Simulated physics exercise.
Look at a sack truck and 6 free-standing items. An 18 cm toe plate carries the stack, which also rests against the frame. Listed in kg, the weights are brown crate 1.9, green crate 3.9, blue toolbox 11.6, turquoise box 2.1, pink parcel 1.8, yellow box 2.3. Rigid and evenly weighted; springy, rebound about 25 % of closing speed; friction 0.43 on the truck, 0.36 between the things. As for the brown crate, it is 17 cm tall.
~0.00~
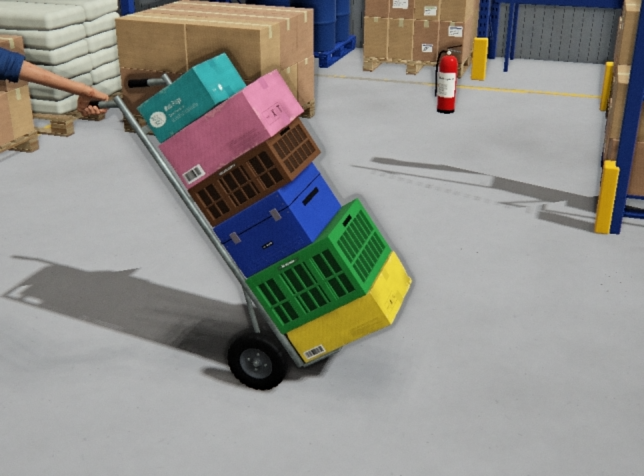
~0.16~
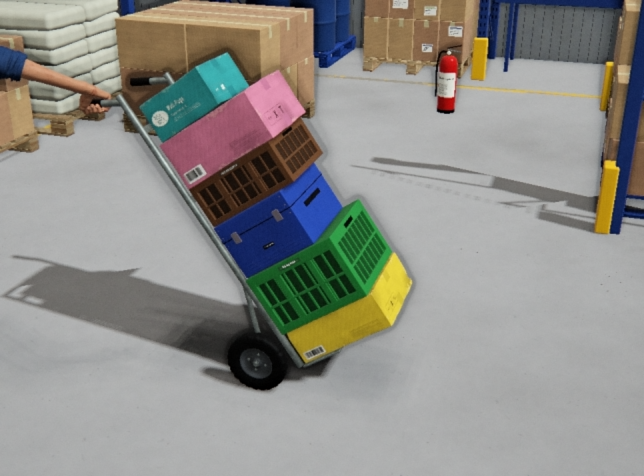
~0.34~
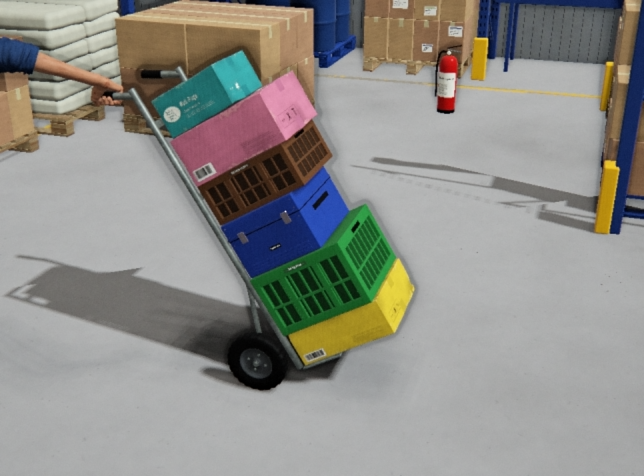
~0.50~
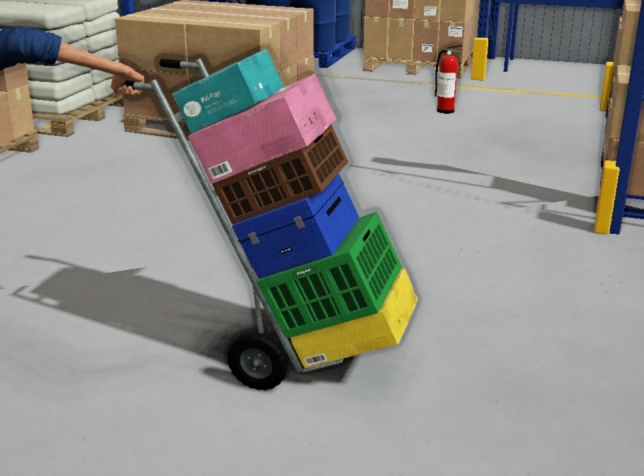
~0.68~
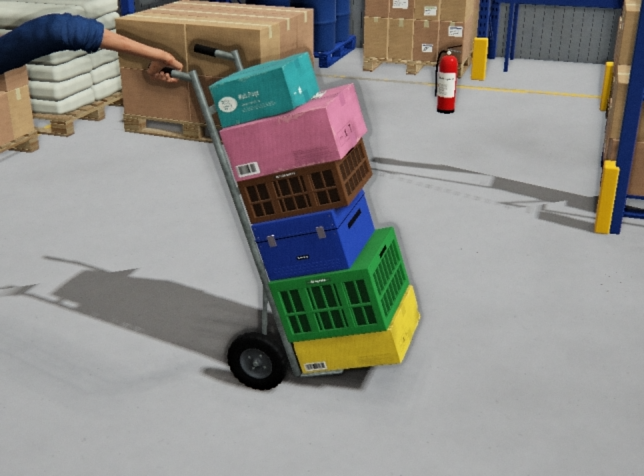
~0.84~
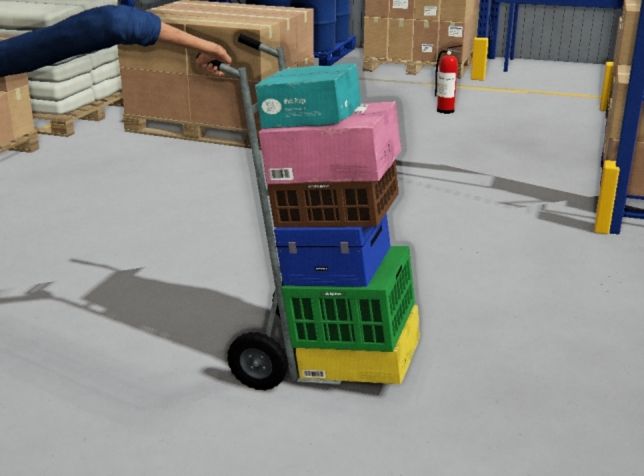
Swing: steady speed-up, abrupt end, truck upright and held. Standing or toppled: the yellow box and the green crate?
Yellow box: Standing, green crate: Standing.
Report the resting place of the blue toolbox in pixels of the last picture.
Near (376, 254).
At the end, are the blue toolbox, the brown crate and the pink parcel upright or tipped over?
Well, the blue toolbox holds steady, the brown crate tumbles down, and the pink parcel tumbles down.
After 1.14 s, truck upright; green crate 4° off its base near (367, 309); yellow box 4° off its base near (361, 352); turquoise box 5° off its base.
After 1.64 s, truck upright; turquoise box and pink parcel now dropped from the stack; green crate 3° off its base near (368, 310); brown crate 50° off its base.
After 1.94 s, truck upright; brown crate now dropped from the stack; green crate 3° off its base near (368, 310); blue toolbox 3° off its base.
In the end (3.4 s), dropped from the stack and tipped over, brown crate, turquoise box and pink parcel; not toppled but over 10 cm from the start, blue toolbox; the other 2 under 10 cm from the start. At the end, from the last picture's camera, yellow box near (360, 352), green crate near (368, 310).
